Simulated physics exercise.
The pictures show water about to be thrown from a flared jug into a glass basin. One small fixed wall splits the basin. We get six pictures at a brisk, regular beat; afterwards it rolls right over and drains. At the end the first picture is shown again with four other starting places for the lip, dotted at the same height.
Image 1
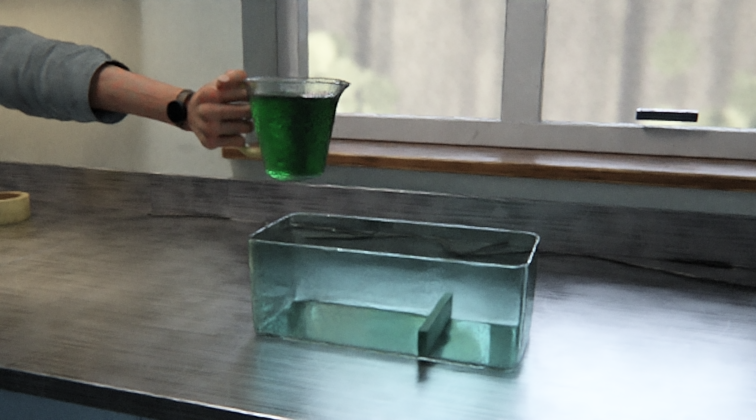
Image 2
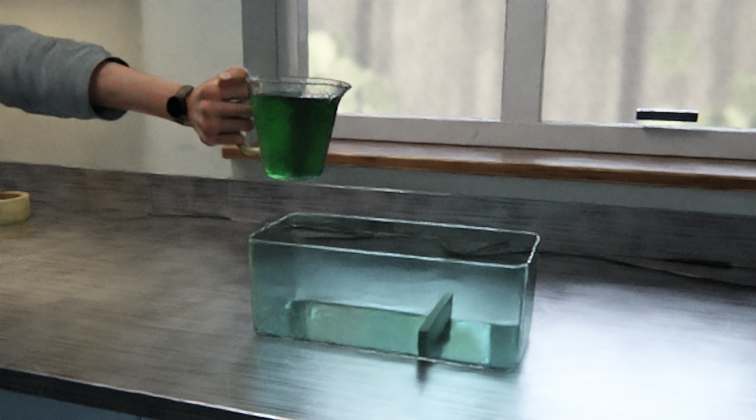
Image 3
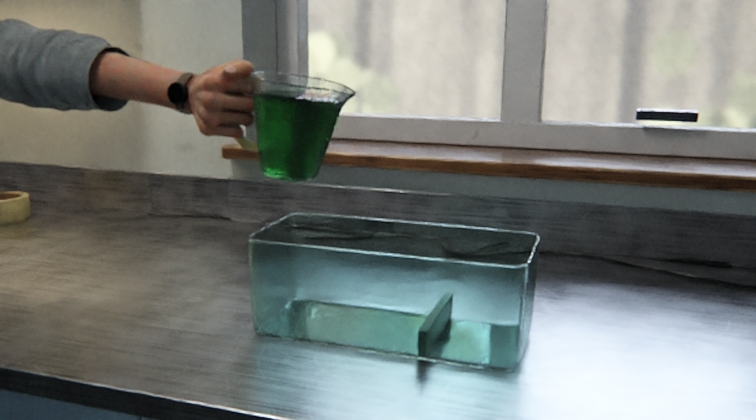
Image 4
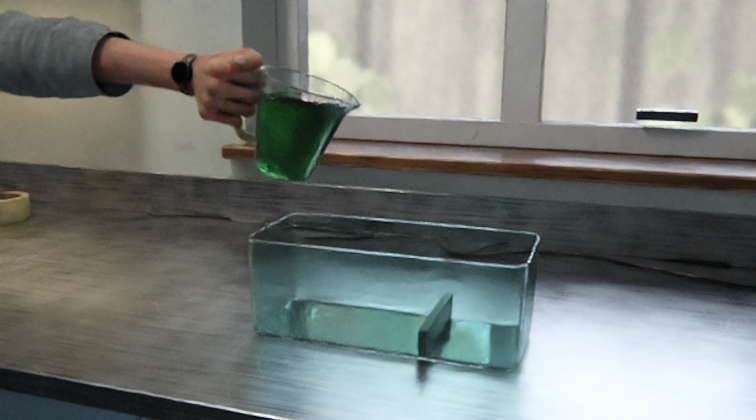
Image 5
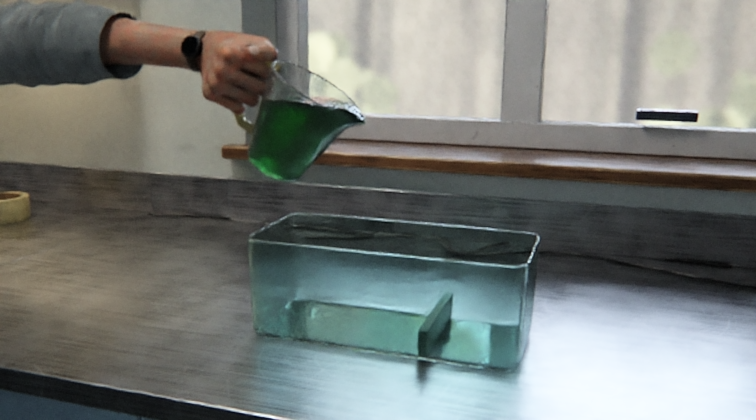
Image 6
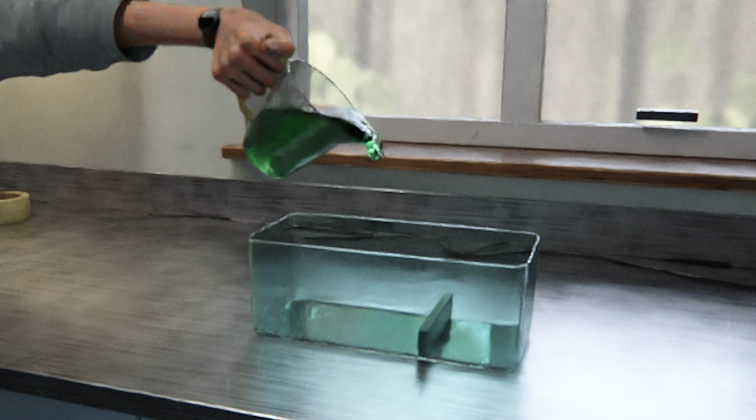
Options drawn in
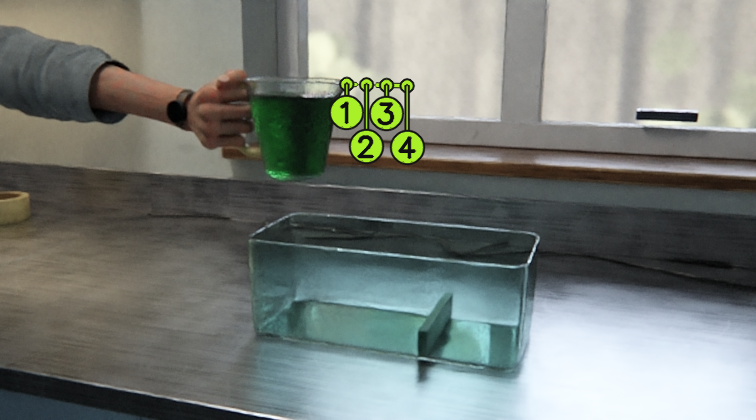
A hand tilts a clear jug rightward above a glass basin until green liquid passes its lip.
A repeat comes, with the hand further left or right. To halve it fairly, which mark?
I would pick dot 4.
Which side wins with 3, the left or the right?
The left side.
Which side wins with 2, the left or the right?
More ends on the left.
In lime, 1 at (346, 84); 2 at (366, 84); 3 at (386, 85); 4 at (407, 85).
With 1, about 86 % ends left of the wall and 12 % right of it.
With 2, about 81 % ends left of the wall and 16 % right of it; 3 % is lost outside.
With 3, about 66 % ends left of the wall and 31 % right of it.
With 4, about 47 % ends left of the wall and 52 % right of it.
